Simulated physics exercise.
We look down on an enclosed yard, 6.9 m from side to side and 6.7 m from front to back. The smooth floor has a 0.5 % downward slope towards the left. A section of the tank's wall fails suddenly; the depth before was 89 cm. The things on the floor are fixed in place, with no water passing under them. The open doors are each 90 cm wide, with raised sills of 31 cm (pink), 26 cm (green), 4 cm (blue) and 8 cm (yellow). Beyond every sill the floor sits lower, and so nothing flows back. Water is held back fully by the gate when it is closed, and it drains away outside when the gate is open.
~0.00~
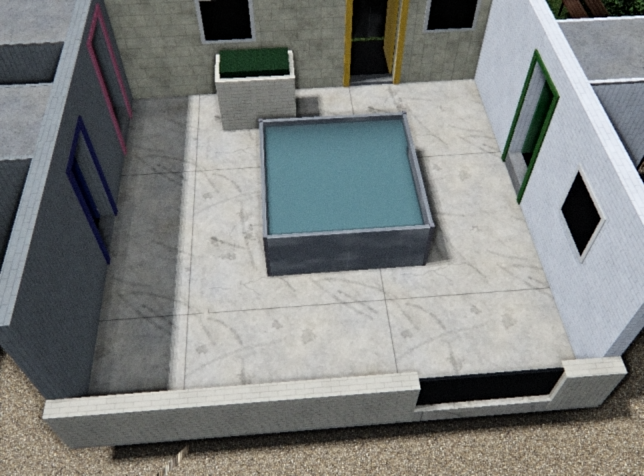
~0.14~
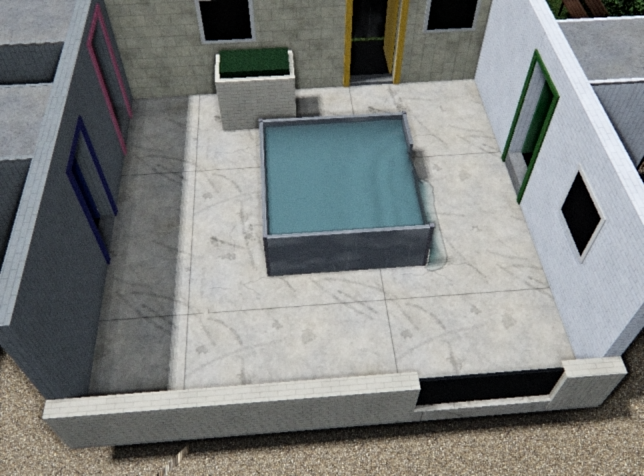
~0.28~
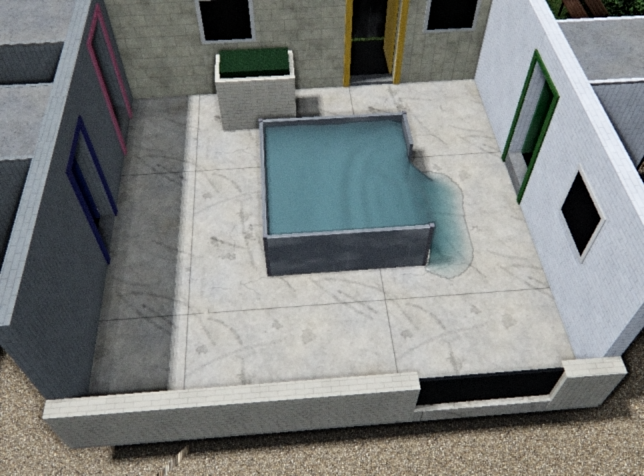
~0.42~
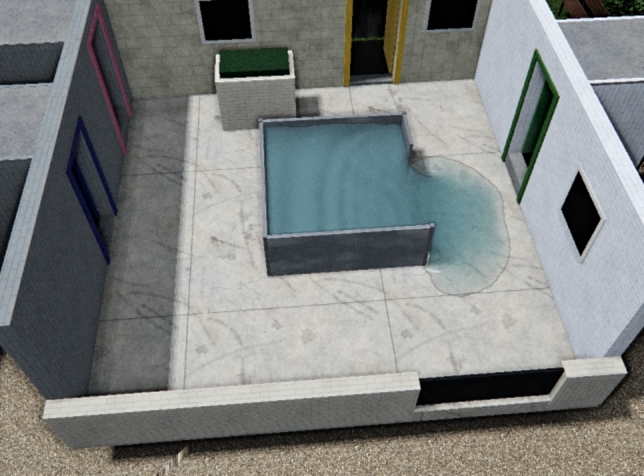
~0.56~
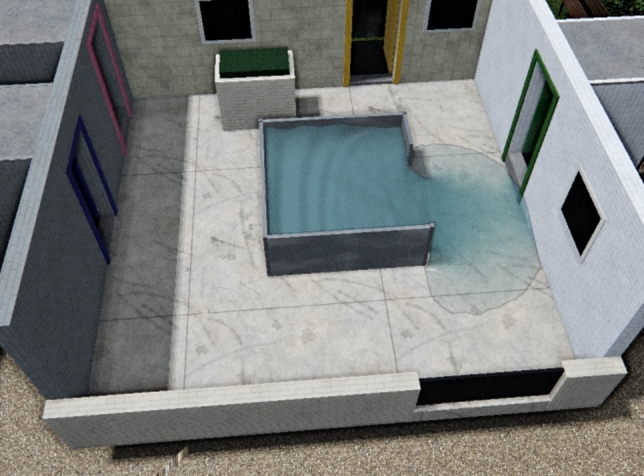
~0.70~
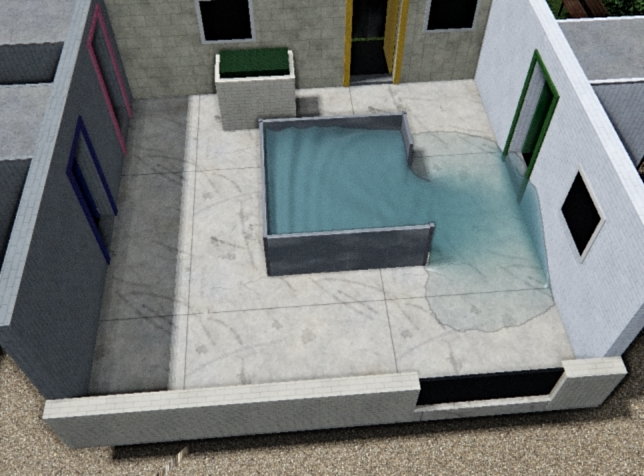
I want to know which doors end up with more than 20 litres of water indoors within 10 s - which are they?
Pink door: Not over, green door: Over, blue door: Over, yellow door: Over.
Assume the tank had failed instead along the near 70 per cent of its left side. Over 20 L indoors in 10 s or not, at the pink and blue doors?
Measured against that limit, pink comes out short of it and blue comes out beyond it.
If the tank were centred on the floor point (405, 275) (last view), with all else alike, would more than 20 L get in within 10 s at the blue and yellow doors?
Against that limit: Blue over, yellow past it.
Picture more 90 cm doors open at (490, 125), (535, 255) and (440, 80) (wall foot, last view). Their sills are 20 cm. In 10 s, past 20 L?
Result in order - not enough, more than that, more than that.
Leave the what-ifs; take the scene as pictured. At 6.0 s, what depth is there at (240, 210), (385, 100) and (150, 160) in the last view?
Close to 0, 13 and 17 centimetres.
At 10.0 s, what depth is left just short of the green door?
Roughly 9.5 cm deep.
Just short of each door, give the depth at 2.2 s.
Readings (cm): Pink = 0; green = 45; blue = 0; yellow = 4.
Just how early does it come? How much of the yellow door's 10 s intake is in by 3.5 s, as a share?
I'd put it at about 25 per cent by that point.
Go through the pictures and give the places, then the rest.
In the first picture, the tank at (340, 173) is whole and still, 89 cm deep.
In the second picture, water pours out at (415, 208) and has run 1.0 m, to (434, 267); typically 12 cm deep outside, 89 cm at the tank's back.
In the third picture, water pours out at (414, 210) and has run 1.2 m, to (443, 177); typically 15 cm deep outside, 89 cm at the tank's back.
In the fourth picture, water pours out at (414, 212) and has run 1.6 m, to (490, 187); typically 13 cm deep outside, 89 cm at the tank's back.
In the fifth picture, water pours out at (414, 212) and has run 2.1 m, to (505, 171); typically 10 cm deep outside, 84 cm at the tank's back.
In the sixth picture, the front is at (551, 298), 2.5 m from the gap at (414, 212); 6.7 m2 of floor is under water; 75 cm left at the back of the tank.
After 1.4 s water covers 20 % of the floor and is deepest (62 cm) near (513, 223); pink door not reached, green door 50 cm at the sill, 64 L in, blue door not reached, yellow door not reached.
After 2.2 s water covers 30 % of the floor and is deepest (64 cm) near (573, 358); pink door not reached, green door 45 cm at the sill, 163 L in, blue door not reached, yellow door 4 cm at the sill, 0 L in.
After 3.5 s water covers 65 % of the floor and is deepest (39 cm) near (581, 381); pink door not reached, green door 28 cm at the sill, 225 L in, blue door not reached, yellow door 16 cm at the sill, 18 L in.
After 6.0 s water covers 95 % of the floor and is deepest (24 cm) near (89, 396); pink door 10 cm at the sill, 0 L in, green door 15 cm at the sill, 228 L in, blue door 10 cm at the sill, 33 L in, yellow door 12 cm at the sill, 57 L in.
After 10.0 s water covers 100 % of the floor and is deepest (22 cm) near (126, 150); pink door 18 cm at the sill, 0 L in, green door 10 cm at the sill, 229 L in, blue door 12 cm at the sill, 100 L in, yellow door 10 cm at the sill, 74 L in.
